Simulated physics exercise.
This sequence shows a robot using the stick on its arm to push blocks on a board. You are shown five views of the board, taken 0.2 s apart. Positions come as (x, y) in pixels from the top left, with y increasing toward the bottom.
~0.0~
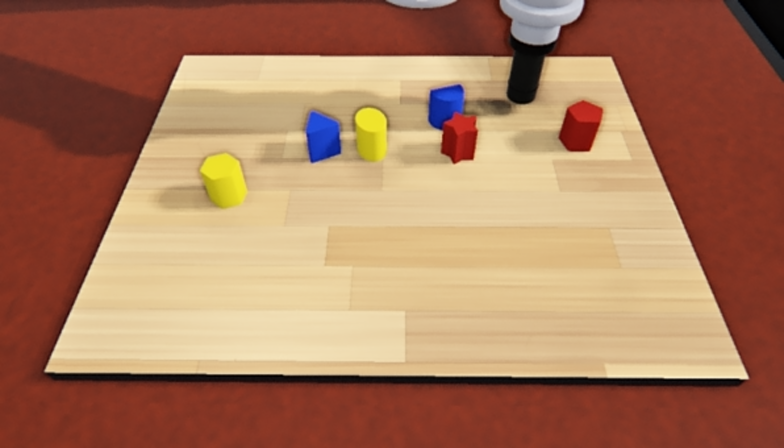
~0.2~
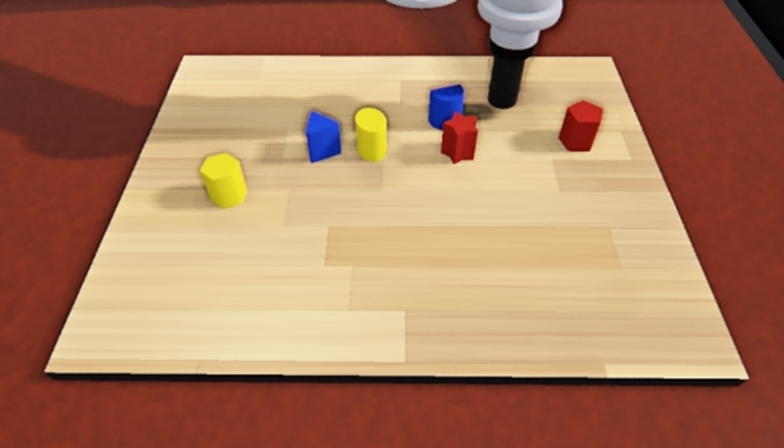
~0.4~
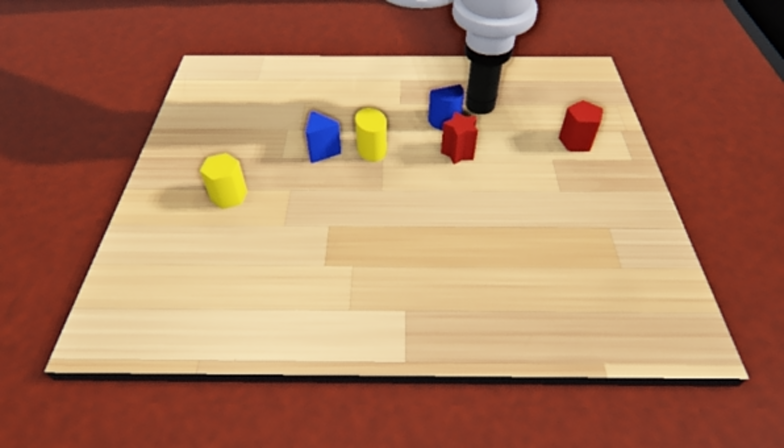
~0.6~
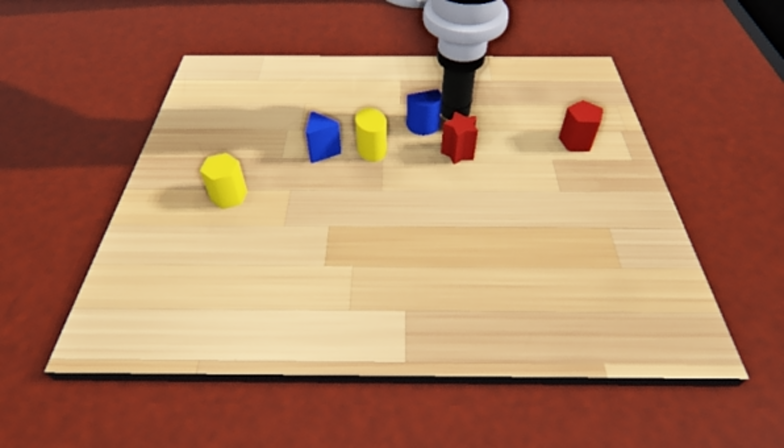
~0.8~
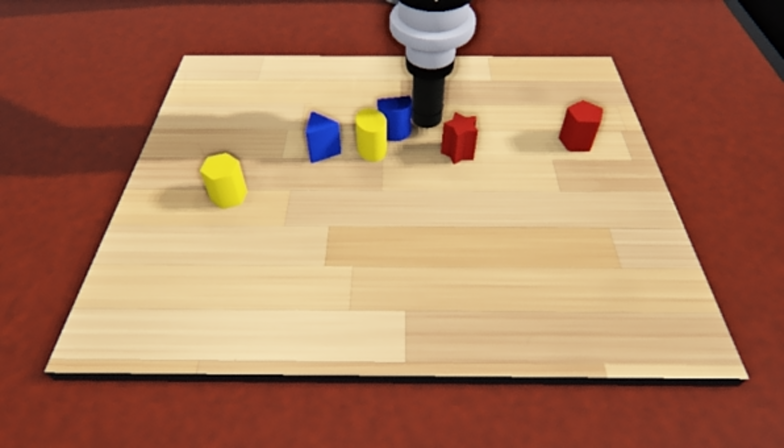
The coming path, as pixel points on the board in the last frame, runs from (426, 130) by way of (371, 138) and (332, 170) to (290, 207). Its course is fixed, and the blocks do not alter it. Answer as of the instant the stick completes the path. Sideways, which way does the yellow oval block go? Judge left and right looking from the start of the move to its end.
Gets pushed left.
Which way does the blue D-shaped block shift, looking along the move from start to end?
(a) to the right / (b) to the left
a: To the right.
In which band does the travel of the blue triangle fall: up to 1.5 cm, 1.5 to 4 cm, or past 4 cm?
Result: 1.5-4 cm.
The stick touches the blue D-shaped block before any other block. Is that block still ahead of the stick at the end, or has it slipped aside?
The stick moves past it.
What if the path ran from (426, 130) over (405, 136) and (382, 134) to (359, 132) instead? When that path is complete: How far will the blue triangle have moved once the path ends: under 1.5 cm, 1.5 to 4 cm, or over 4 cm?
Up to 1.5 cm.
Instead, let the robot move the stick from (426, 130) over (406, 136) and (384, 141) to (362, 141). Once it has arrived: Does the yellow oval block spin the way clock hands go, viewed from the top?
That would be a no.
On the path given first. One third of the way, stick (370, 128); yellow oval block (356, 126), turned 55° anticlockwise; blue D-shaped block (336, 108).
Two thirds of the way, stick (330, 160); blue triangle (299, 127), turned 40° clockwise; yellow oval block (328, 163), turned 110° anticlockwise; blue D-shaped block (324, 110), turned 25° clockwise.
At the end, stick (288, 197); blue triangle (298, 127), turned 40° clockwise; yellow oval block (323, 181), turned 145° anticlockwise; blue D-shaped block (324, 110), turned 25° clockwise; red star-shaped block unmoved.
